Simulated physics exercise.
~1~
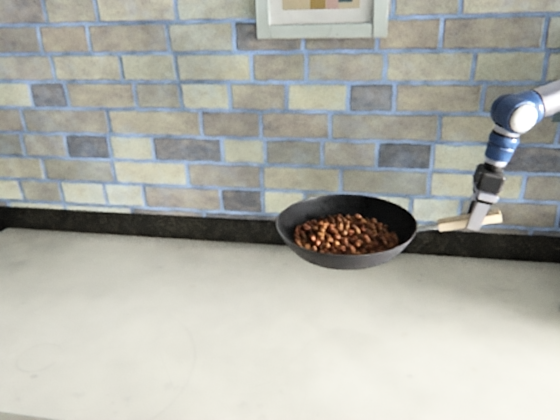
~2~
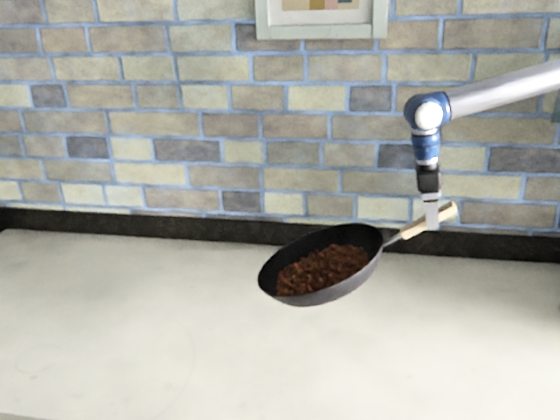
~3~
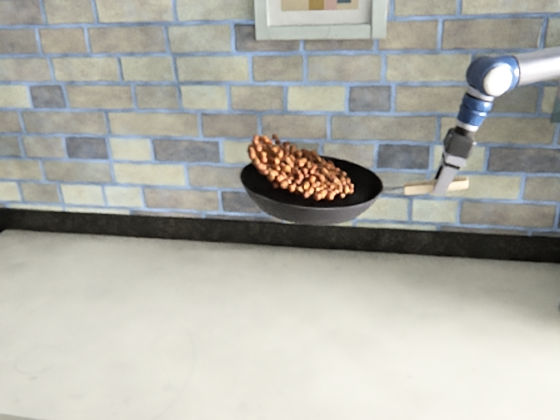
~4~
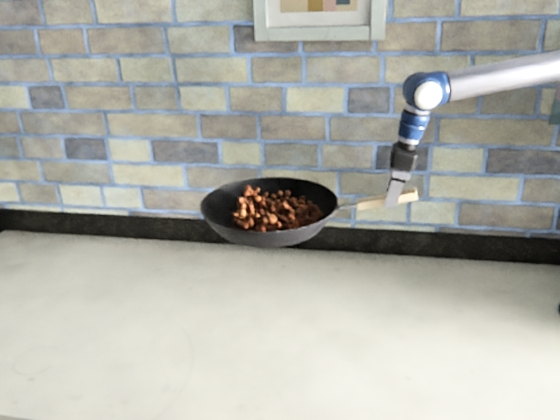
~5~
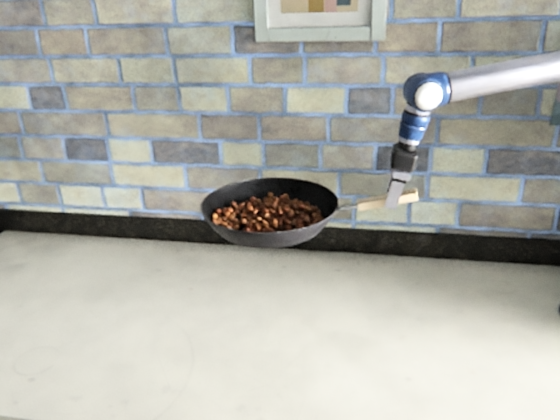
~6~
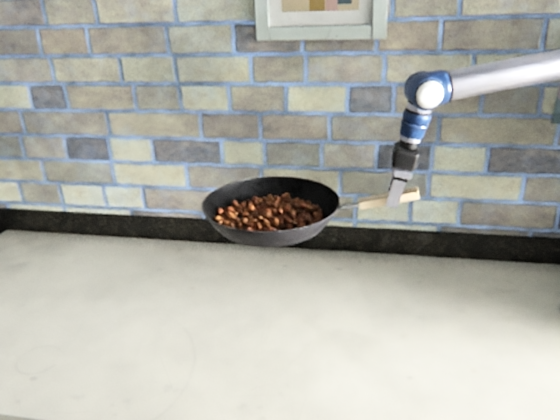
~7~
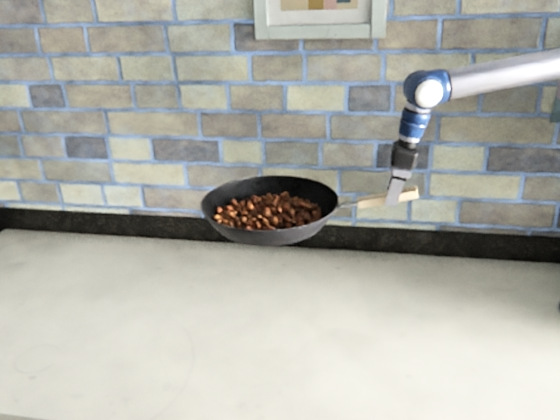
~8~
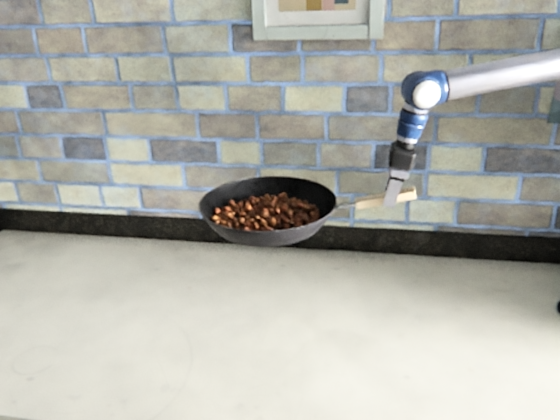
Against a brick wall above a pale countertop, a robot arm dips and lifts a frying pan, tossing hazelnuts and holding still.
